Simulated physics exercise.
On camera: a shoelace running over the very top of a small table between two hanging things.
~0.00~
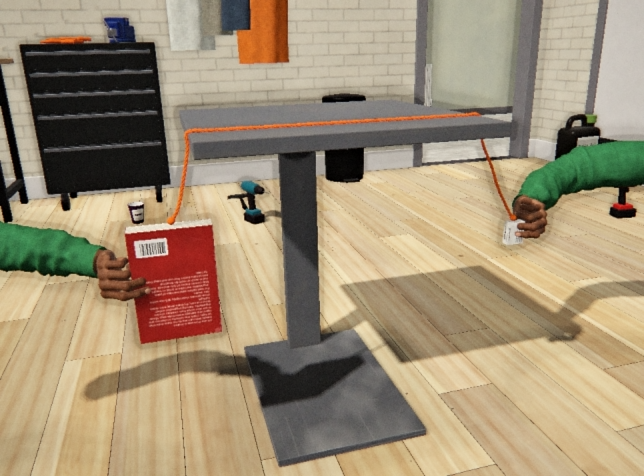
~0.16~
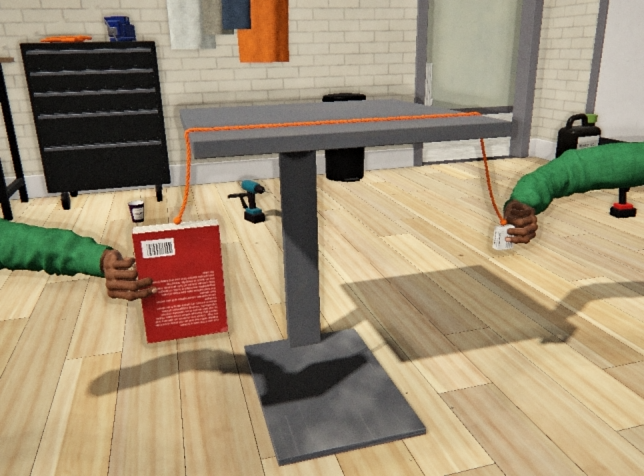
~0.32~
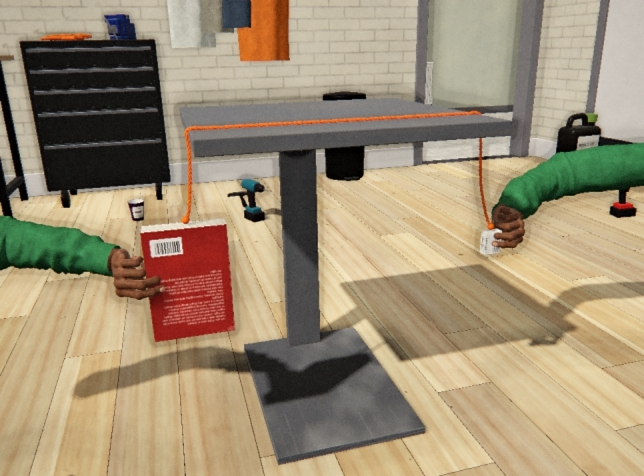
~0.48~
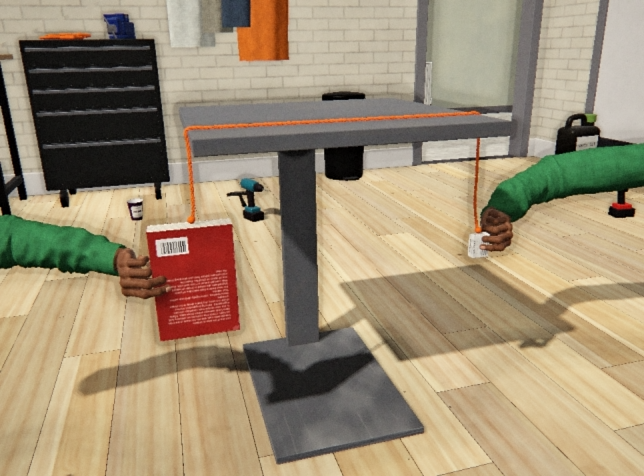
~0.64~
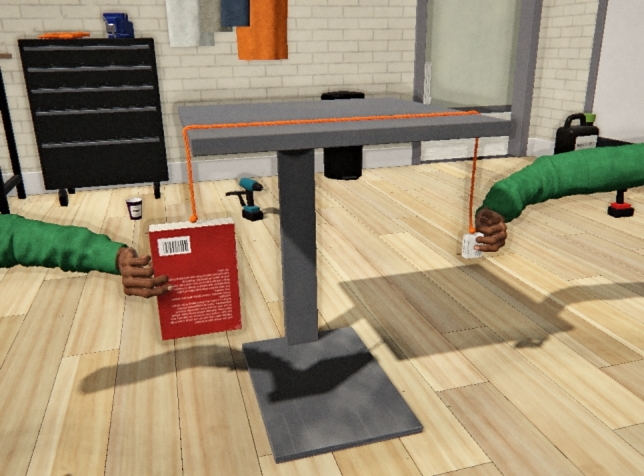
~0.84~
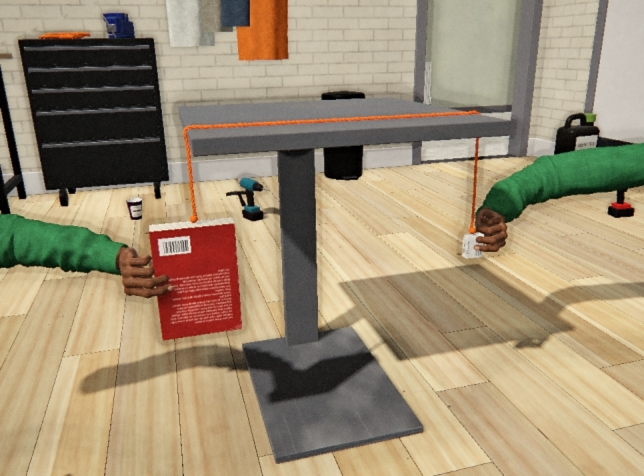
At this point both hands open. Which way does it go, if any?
Leftward motion.
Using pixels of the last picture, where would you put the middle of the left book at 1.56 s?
Pixel estimate: About (219, 414).
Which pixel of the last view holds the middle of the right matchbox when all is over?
(175, 467) is where it ends up.
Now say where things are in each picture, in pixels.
Left book (176, 282); right matchbox (513, 232); shoelace over the top (368, 121), in the first frame.
Left book (182, 281); right matchbox (504, 237), in the second frame.
Left book (189, 280); right matchbox (491, 242), in the third frame.
Left book (195, 280); right matchbox (479, 245), in the fourth frame.
Left book (197, 279); right matchbox (473, 246), in the fifth frame.
Left book (198, 279); right matchbox (473, 246); shoelace over the top (368, 119), in the sixth frame.
After 1.56 s, left book down on the floor near (219, 414); right matchbox pulled up onto the top.
After 2.10 s, left book down on the floor near (219, 415); right matchbox down on the floor.
At rest, left book down on the floor near (220, 415); right matchbox down on the floor near (175, 467). The shoelace drops leftwards.
